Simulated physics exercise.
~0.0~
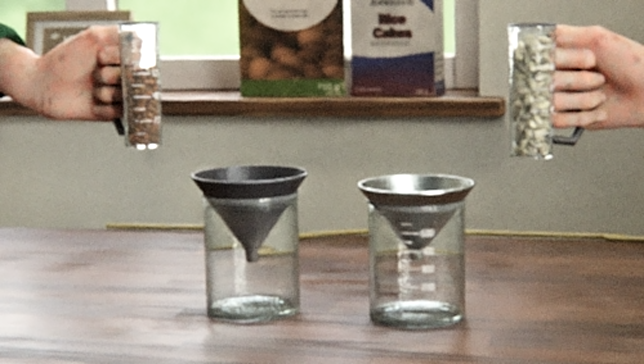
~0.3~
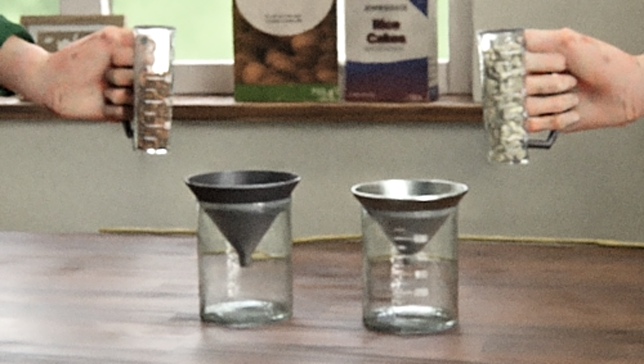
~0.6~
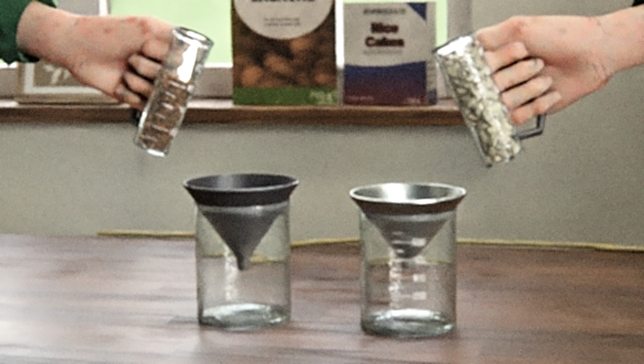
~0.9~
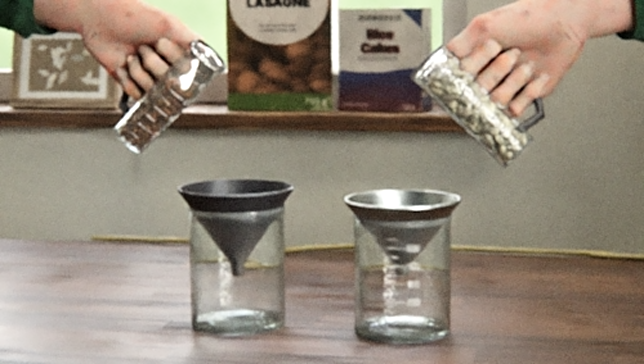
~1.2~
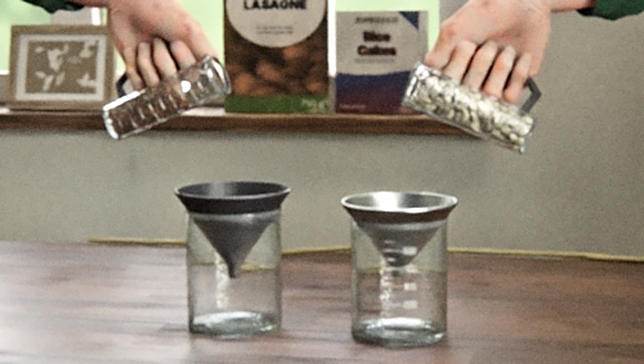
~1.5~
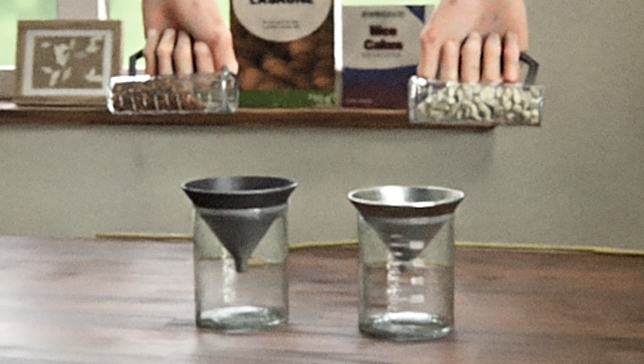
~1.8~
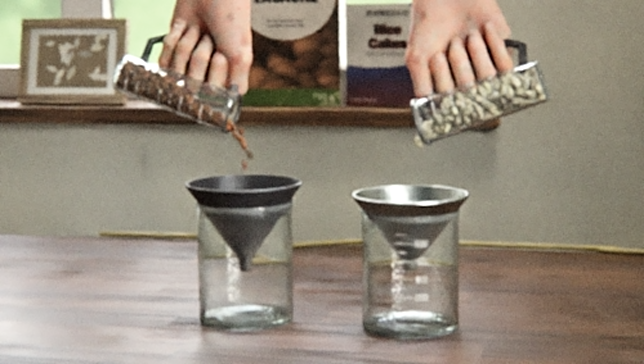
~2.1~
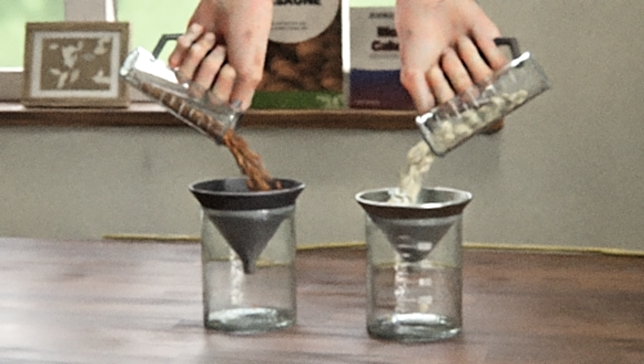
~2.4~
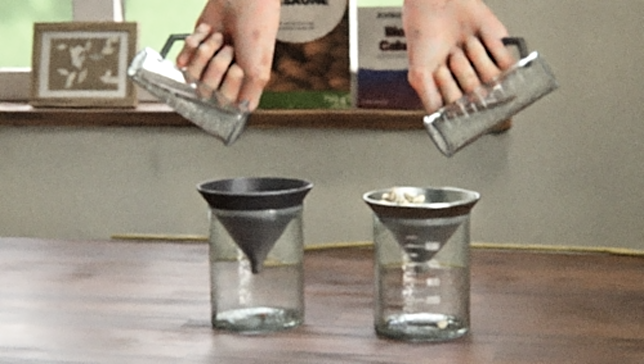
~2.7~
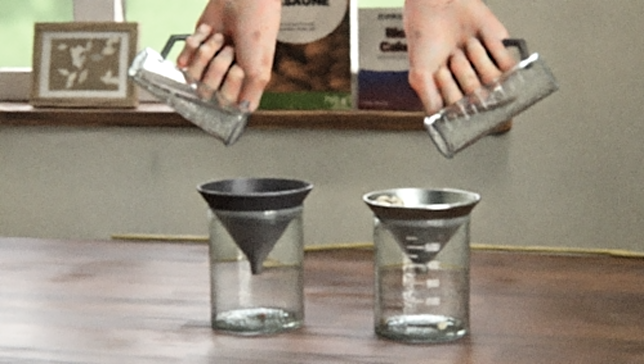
Two hands tip clear handled cups over two funnels, a dark one on the left and a silvery one on the right, each resting in a glass jar on a brown wooden table. Seen from the front in a slightly swaying view, food boxes stand on a windowsill behind. The left cup holds small reddish-brown pieces, the right one pale pieces. The hands move inward and tilt the cups, and the brown pieces begin falling first, then the pale ones. Both cups empty, pale pieces remain heaped in the right funnel, and the jars below look almost empty.
